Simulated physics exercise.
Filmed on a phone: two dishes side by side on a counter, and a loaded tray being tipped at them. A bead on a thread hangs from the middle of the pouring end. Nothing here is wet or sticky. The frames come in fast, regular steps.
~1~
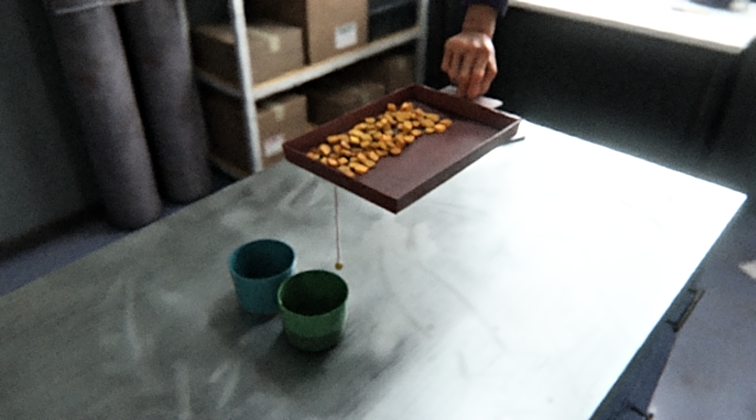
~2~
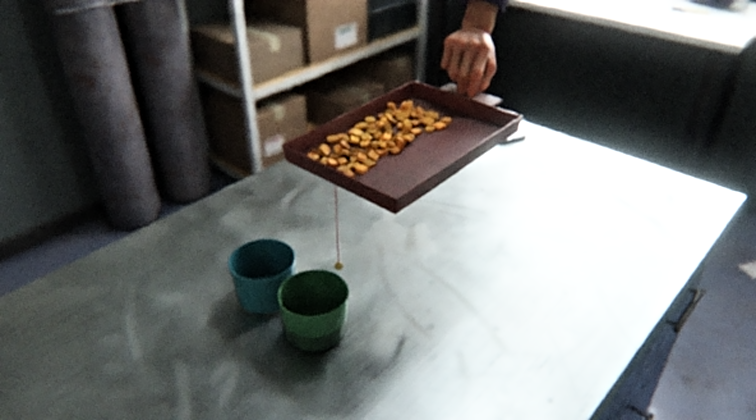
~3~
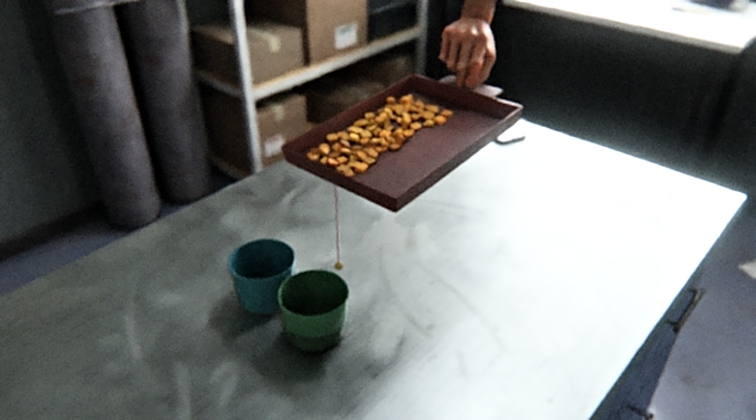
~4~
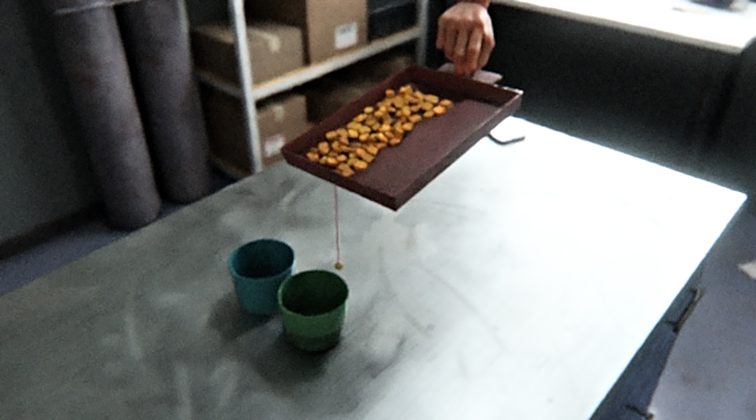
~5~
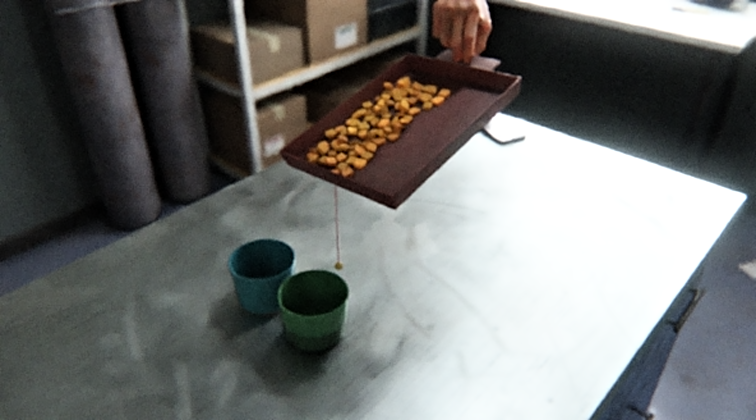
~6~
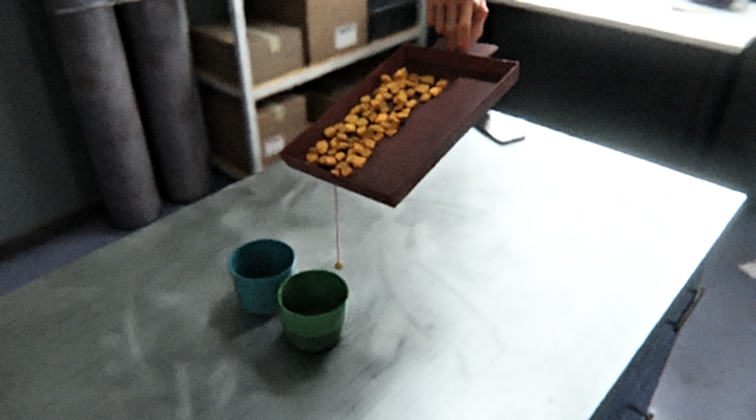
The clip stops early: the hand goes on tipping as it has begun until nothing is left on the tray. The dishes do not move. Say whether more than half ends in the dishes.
The two hold more than half of the load.
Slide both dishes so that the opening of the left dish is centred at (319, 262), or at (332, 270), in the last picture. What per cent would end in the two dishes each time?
The first gives 30 %, the second 10 %.
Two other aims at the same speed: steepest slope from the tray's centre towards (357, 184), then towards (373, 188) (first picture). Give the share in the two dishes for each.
Roughly 40 per cent, and 30 per cent.
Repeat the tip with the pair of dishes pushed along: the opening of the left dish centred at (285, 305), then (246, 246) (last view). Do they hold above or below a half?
One: Less than half. Two: Above a half.
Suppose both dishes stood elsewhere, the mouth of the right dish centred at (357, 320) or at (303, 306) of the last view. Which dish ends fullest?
One: Left. Two: The left dish.
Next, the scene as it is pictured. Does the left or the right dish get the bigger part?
The winner is the left-hand dish.
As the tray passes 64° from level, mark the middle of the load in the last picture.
Roughly at (311, 152).
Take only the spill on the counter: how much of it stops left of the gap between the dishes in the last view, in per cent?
Some 20 per cent.
Soon, tray tipped steeply; all on the tray.
A while on, tray tipped past a quarter turn; about two thirds on the tray; a stray few in the right dish; about a quarter in the left dish; a small part outside both; a small part in the air.
Towards the end, tray tipped past a quarter turn; a small part in the right dish; about two thirds in the left dish; about a quarter outside both.
Finally, tray tipped past a quarter turn; a small part in the right dish; about two thirds in the left dish; about a quarter outside both.
